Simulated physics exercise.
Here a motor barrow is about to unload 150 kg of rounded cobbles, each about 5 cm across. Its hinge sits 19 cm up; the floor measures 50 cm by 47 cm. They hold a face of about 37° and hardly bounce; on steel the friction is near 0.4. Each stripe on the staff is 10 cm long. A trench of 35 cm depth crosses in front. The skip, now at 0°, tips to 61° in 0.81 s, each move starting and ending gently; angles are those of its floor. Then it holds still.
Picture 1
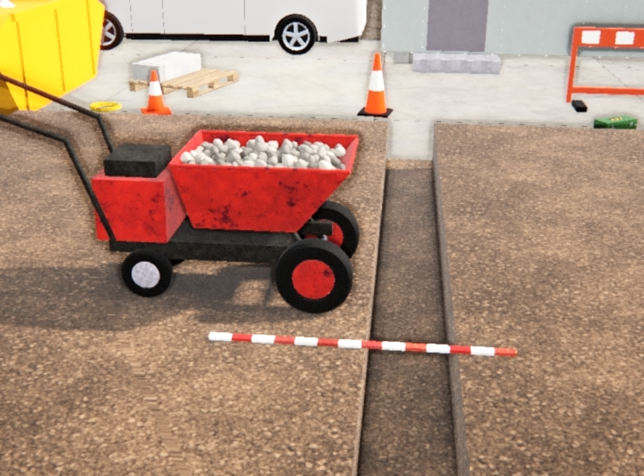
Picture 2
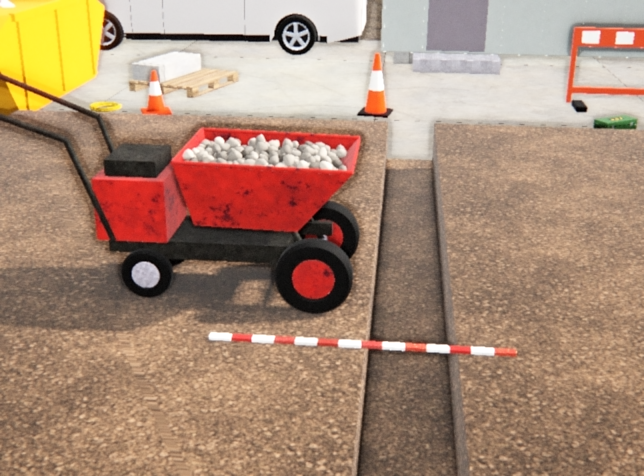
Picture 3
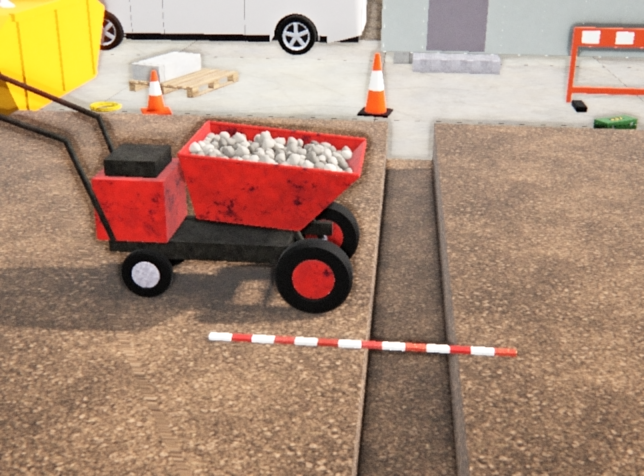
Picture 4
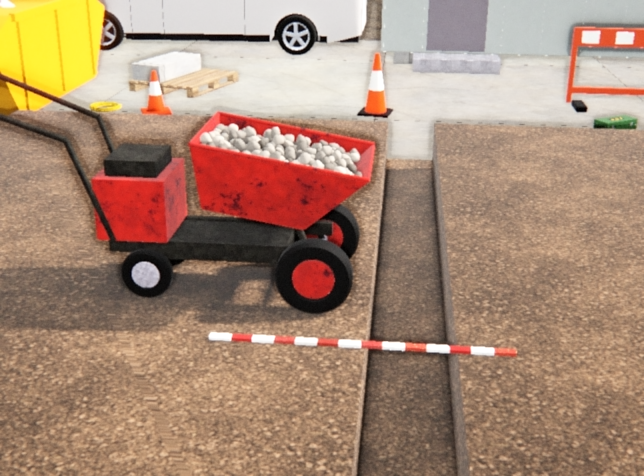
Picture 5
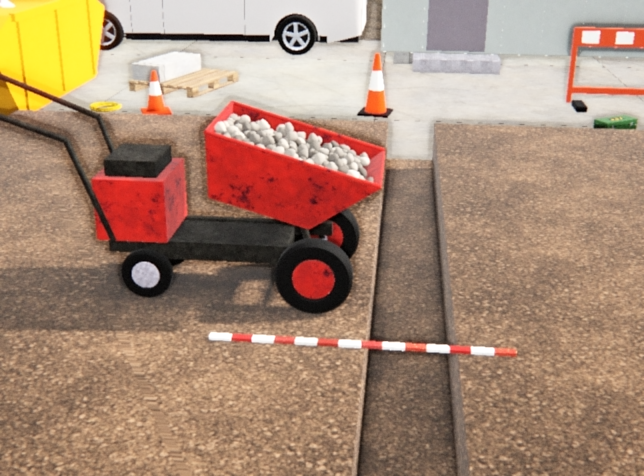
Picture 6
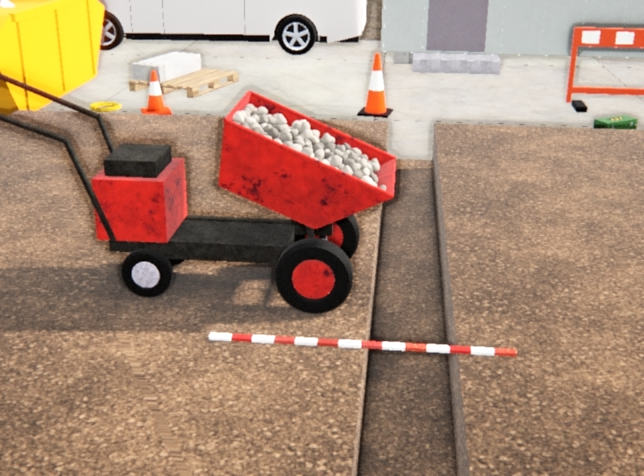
The red skip of a motor barrow, heaped with rounded grey stones, started level, then tilted slowly forward to the right, its back rising while its front edge dipped over the trench's near side.
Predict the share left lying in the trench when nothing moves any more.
Some 31 per cent of it.
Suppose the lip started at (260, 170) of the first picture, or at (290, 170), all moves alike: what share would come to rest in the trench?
Near 70 per cent from the first place, 75 from the second.
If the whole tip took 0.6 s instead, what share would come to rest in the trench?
In that case some 25 per cent.
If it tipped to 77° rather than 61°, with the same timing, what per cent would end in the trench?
It would be near 30 per cent.
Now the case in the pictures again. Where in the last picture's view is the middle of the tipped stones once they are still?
Around (474, 292).
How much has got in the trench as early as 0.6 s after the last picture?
About 5 per cent by then.
Then, 0.3 s after the last picture the floor is at 52°, 100 % in the skip; the foremost stones are at (416, 218).
Then, 0.6 s after the last picture the floor is at 61°, 86 % in the skip, 6 % in the trench, 7 % past the trench; the foremost stones are at (487, 286).
Then, 0.9 s after the last picture the floor is at 61°, 51 % in the skip, 6 % in the trench, 43 % past the trench; the foremost stones are at (597, 301).
Then, 2.9 s after the last picture the floor is at 61°, 21 % in the skip, 31 % in the trench, 47 % past the trench; the foremost stones are past the picture's edge.
